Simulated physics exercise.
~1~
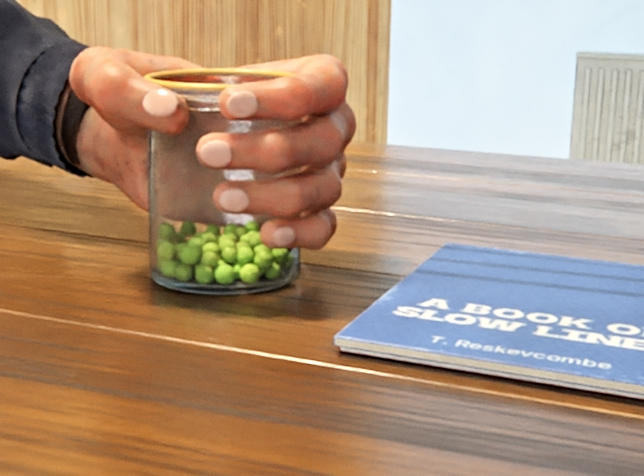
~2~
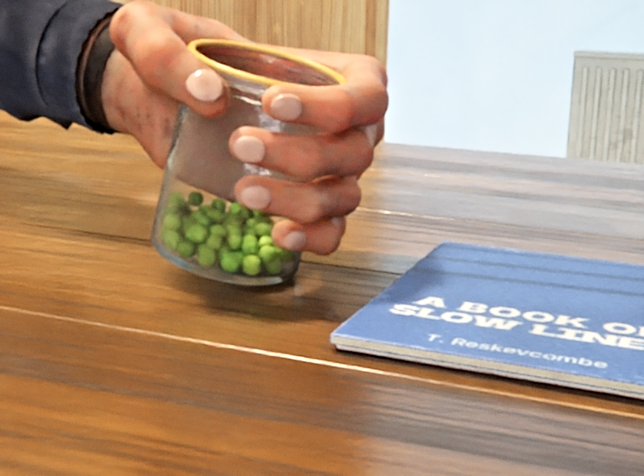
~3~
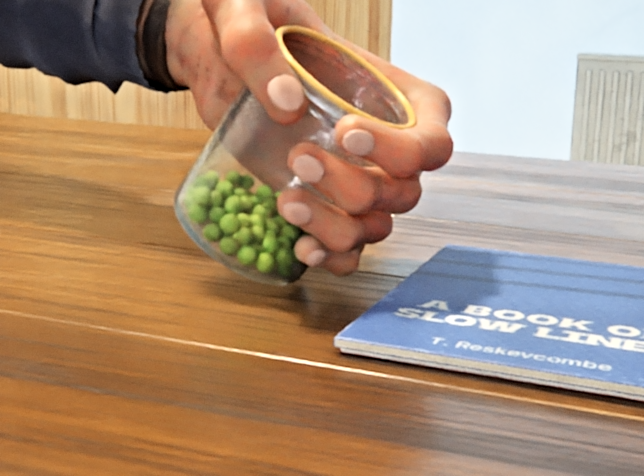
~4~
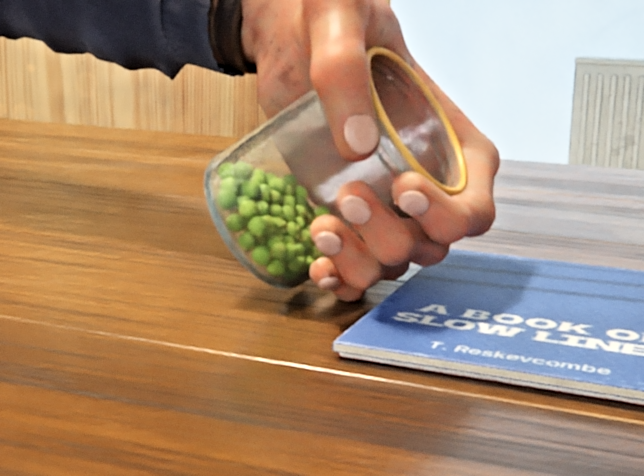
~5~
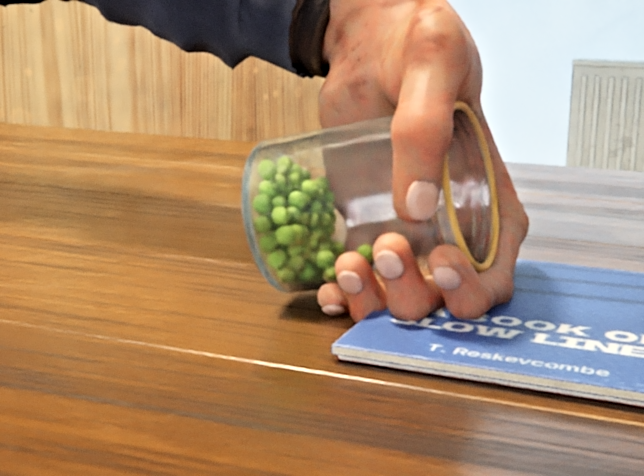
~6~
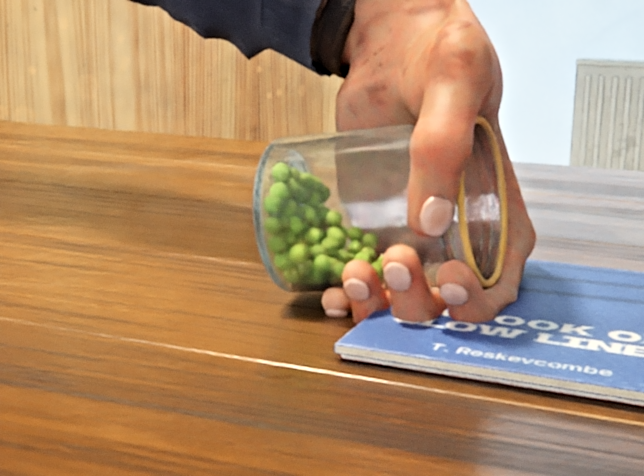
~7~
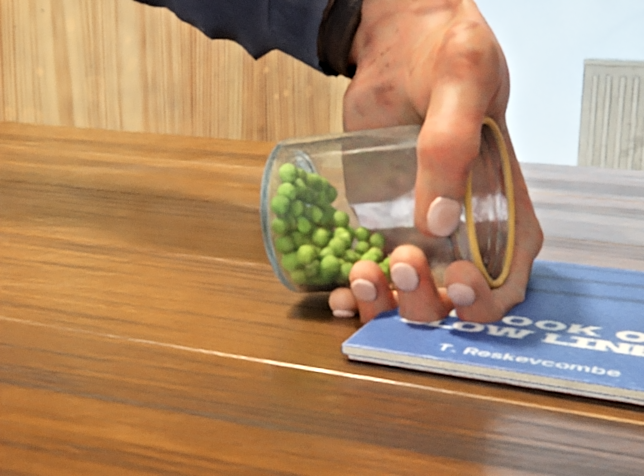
A hand tips a clear jar of green peas rightward onto a blue book without spilling.
